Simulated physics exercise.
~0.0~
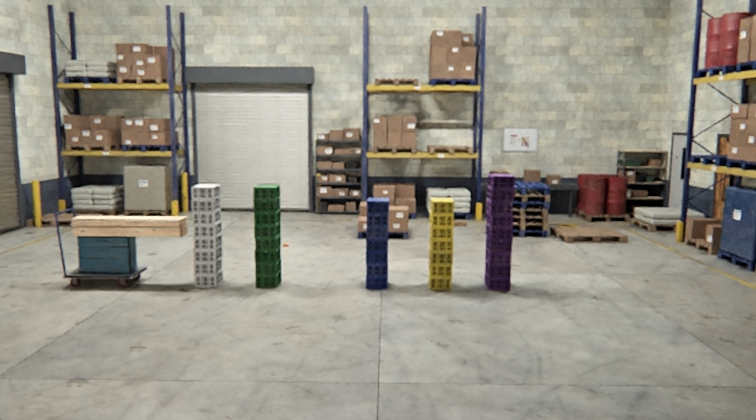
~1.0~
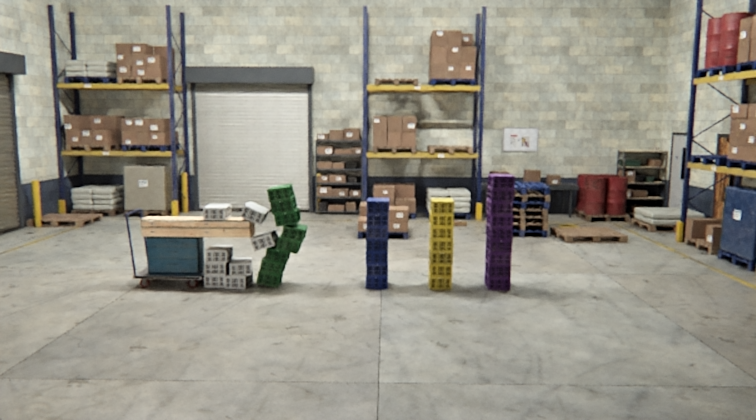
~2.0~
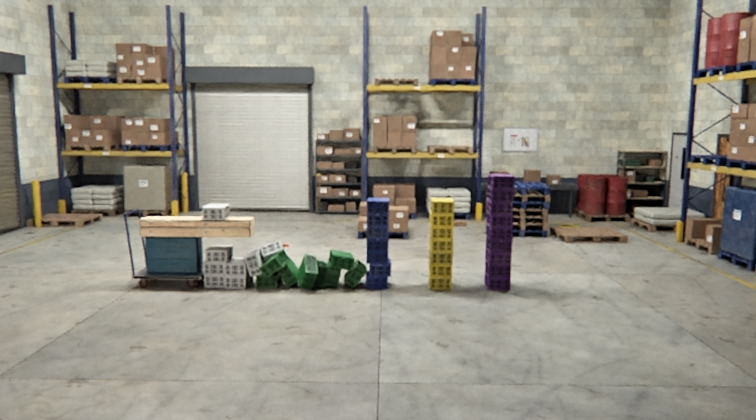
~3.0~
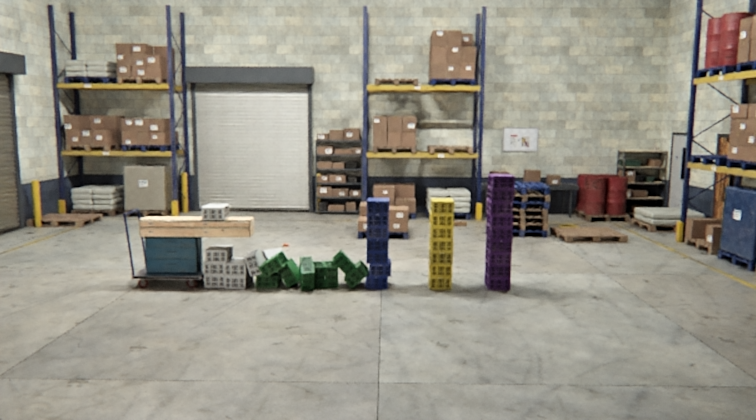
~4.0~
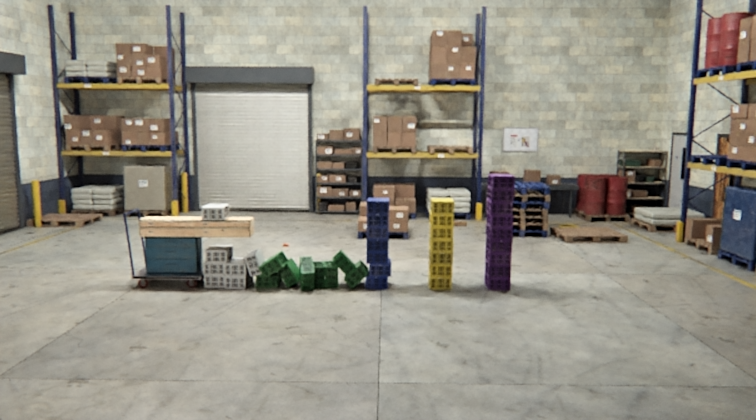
A trolley carrying long pale planks on a teal block rolls right across a warehouse floor toward a row of five crate stacks, white, green, blue, yellow and purple. It runs into the white stack, which breaks apart, one crate ending up on top of the planks while others tumble against the green stack. The green stack buckles, leans and collapses to the right, its crates spilling along the floor as far as the foot of the blue stack. The trolley stops beside the heaped white crates. The green crates settle in a low, jumbled line, and the blue, yellow and purple stacks remain standing.
